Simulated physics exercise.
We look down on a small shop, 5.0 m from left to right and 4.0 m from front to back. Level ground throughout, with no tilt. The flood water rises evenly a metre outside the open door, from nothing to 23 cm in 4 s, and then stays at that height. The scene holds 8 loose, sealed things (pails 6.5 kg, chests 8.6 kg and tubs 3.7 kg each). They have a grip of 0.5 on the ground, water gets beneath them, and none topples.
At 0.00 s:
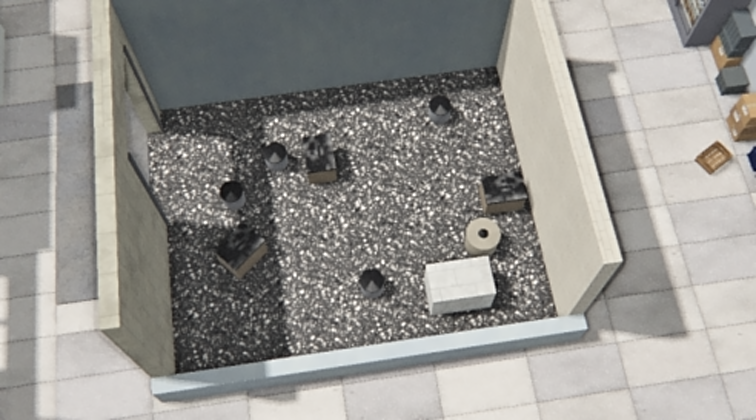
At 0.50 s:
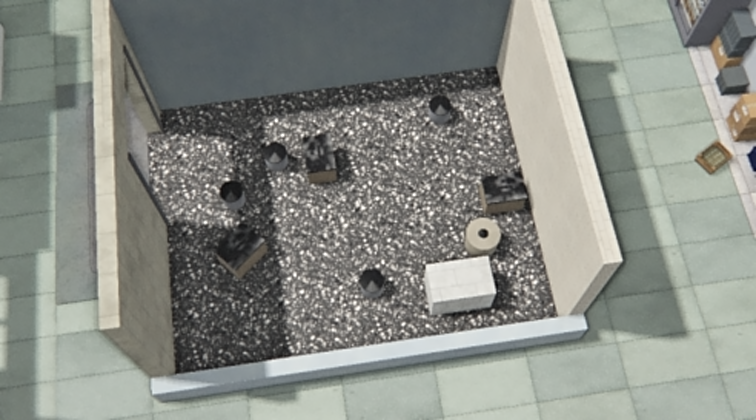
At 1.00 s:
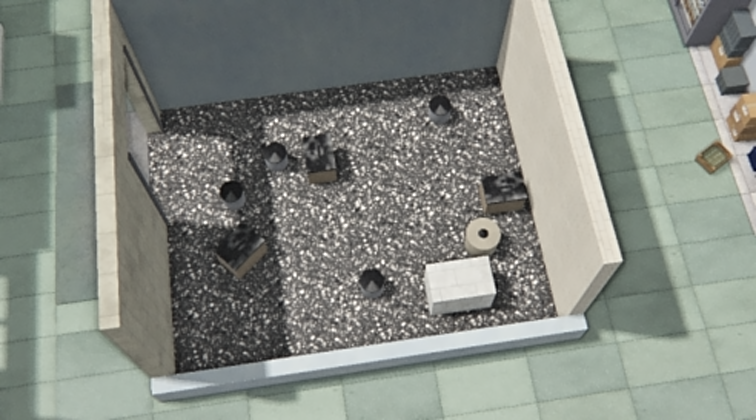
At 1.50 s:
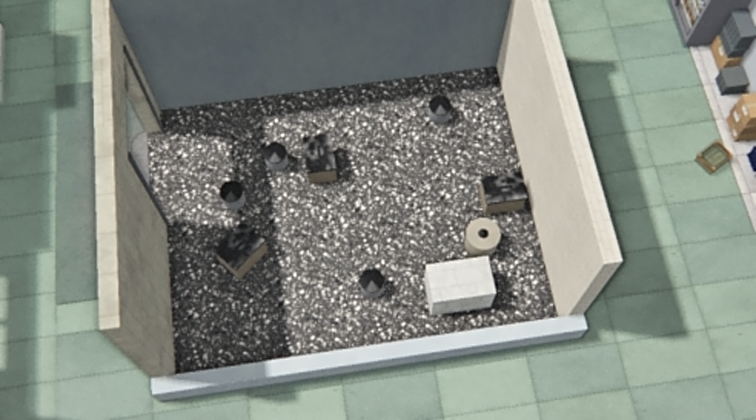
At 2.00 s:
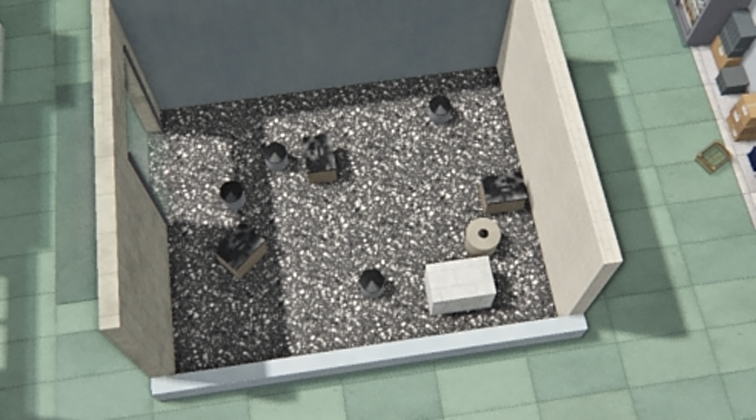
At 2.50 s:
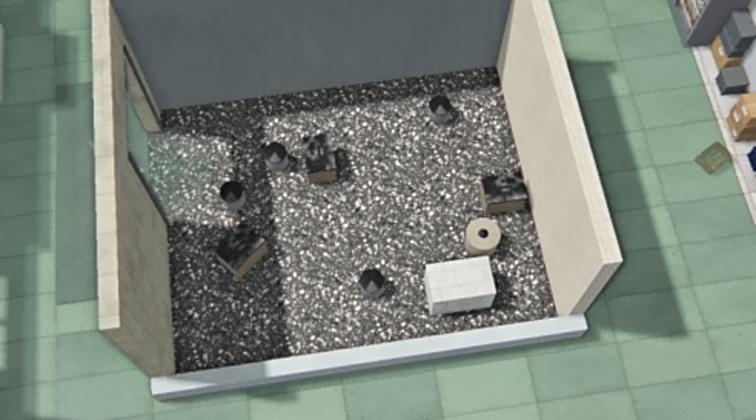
At first, a small walled shop with a speckled floor, a white chest and scattered dark tubs and boxes stands amid dry grey paving. Greenish water then covers the ground outside and deepens in colour, and finally a thin patch spreads inside by the left wall, while the objects indoors stay still.
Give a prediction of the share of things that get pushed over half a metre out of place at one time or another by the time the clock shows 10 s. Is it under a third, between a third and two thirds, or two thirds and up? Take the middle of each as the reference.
The moved portion will reach two thirds or more.
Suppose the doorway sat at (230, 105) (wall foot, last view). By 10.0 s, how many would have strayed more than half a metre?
7.
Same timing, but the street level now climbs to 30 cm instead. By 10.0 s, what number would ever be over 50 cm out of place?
Count under that change: 6.
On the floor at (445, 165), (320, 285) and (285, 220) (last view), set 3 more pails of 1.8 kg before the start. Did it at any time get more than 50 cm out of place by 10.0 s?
Result by item, in order: Beyond the cutoff, beyond the cutoff, beyond the cutoff.
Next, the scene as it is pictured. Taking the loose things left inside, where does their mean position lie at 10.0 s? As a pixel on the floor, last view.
Centred roughly on (442, 237).
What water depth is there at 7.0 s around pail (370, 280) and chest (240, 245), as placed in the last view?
I'd estimate 3 cm for the first and 2 cm for the second.
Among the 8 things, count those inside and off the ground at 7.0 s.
Count at that moment: 3.
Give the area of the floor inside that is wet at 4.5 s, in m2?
Roughly 7.0 m2 of it is wet.
After 3.5 s 0 of 8 are over 50 cm from their spots; 0 afloat.
After 4.5 s 1 of 8 are over 50 cm from their spots; 0 afloat.
After 7.0 s 4 of 8 are over 50 cm from their spots; 3 afloat.
After 10.0 s 6 of 8 are over 50 cm from their spots, and 6 have been at some point; 6 afloat.
